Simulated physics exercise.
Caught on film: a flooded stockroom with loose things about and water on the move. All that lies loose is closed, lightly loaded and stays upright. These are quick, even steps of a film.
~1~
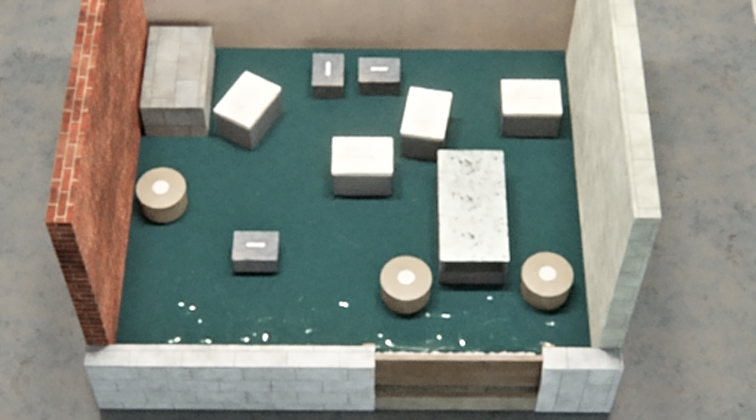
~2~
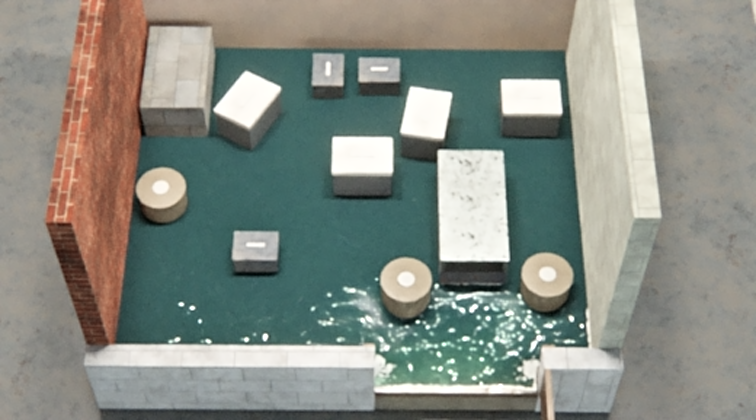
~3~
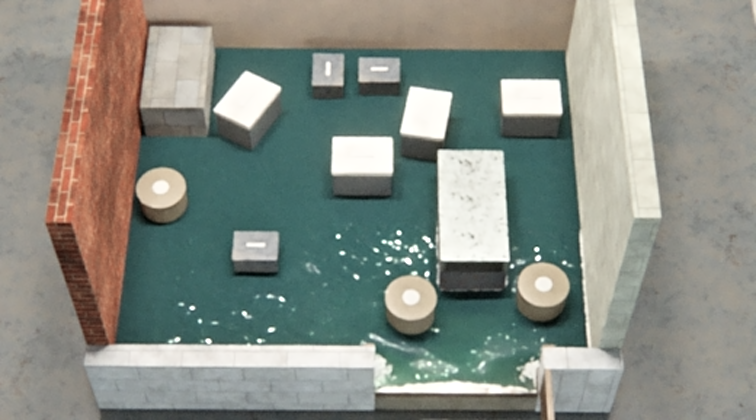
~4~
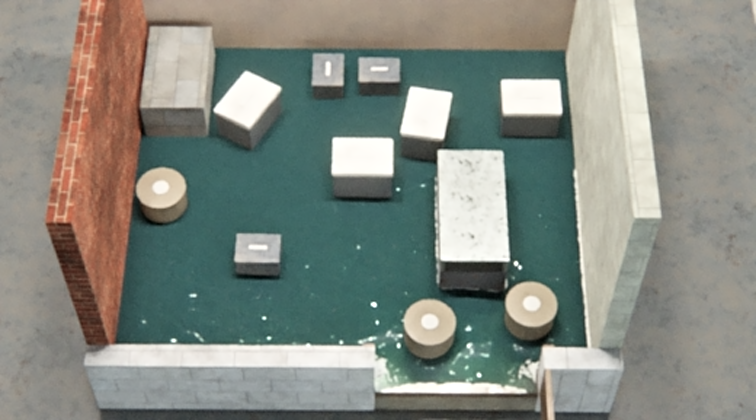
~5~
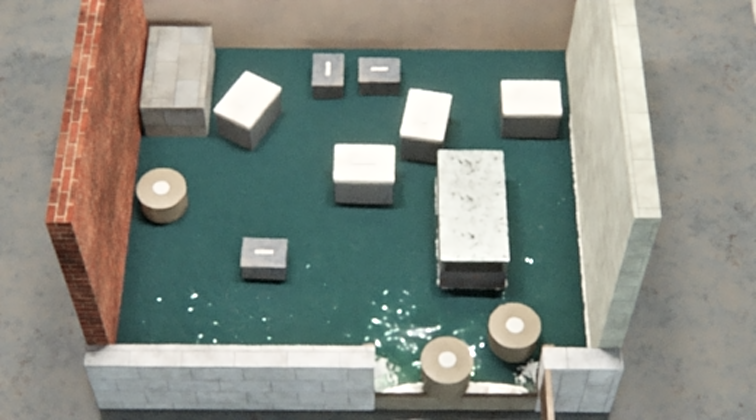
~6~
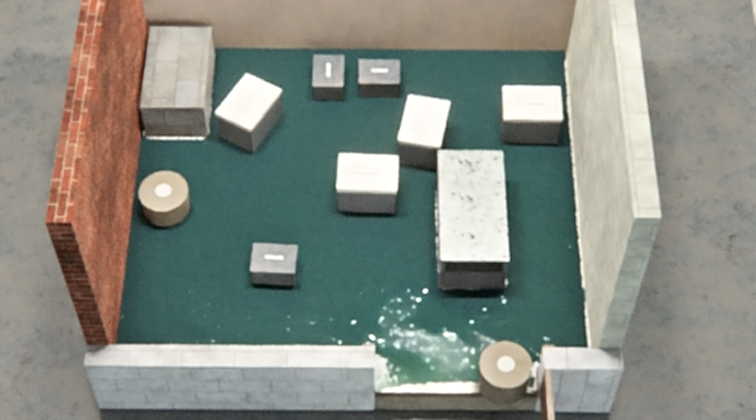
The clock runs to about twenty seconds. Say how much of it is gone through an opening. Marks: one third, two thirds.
Share: One to two thirds.
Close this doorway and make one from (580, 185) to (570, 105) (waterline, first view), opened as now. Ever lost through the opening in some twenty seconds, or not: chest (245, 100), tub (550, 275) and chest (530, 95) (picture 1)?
One after the other: Stays, gone, gone.
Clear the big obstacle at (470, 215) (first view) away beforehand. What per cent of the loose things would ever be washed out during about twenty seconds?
I make it 60 per cent.
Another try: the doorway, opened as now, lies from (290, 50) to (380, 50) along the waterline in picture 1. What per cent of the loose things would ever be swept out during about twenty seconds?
Close to 80 %.
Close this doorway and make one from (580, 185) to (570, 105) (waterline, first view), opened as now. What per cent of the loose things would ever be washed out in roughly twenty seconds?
Roughly 70 per cent.
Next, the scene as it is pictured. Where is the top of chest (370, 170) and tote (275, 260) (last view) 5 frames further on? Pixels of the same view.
Around (387, 229) and (325, 296).
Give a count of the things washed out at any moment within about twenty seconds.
5 of them.
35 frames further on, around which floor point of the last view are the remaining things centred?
Close to (387, 191).
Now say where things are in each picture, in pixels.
A tub at (548, 274), afloat; a tote at (256, 246) floats; 0 of 10 have shifted, in the first picture.
A tub at (547, 275) floats; a tote at (256, 246) floats; 0 of 10 have shifted, in the second picture.
A tub at (544, 285) floats, close to its start; a tote at (256, 246) floats; 2 of 10 have shifted, in the third picture.
A tub at (532, 304) floats, close to its start; a tote at (258, 248) floats; 2 of 10 have shifted, in the fourth picture.
A tub at (515, 326), afloat, a stride from its start; a tote at (264, 253) floats, close to its start; 4 of 10 have shifted, in the fifth picture.
A tub at (506, 365) floats, a stride from its start; a tote at (274, 258), afloat, close to its start; 6 of 10 have shifted, in the sixth picture.
A moment on, 2 of 10 are out; 8 afloat.
Next, 5 of 10 are out; 5 afloat.
Later, 5 of 10 are out; 5 afloat.
In the end, 5 of 10 are out; 4 afloat.
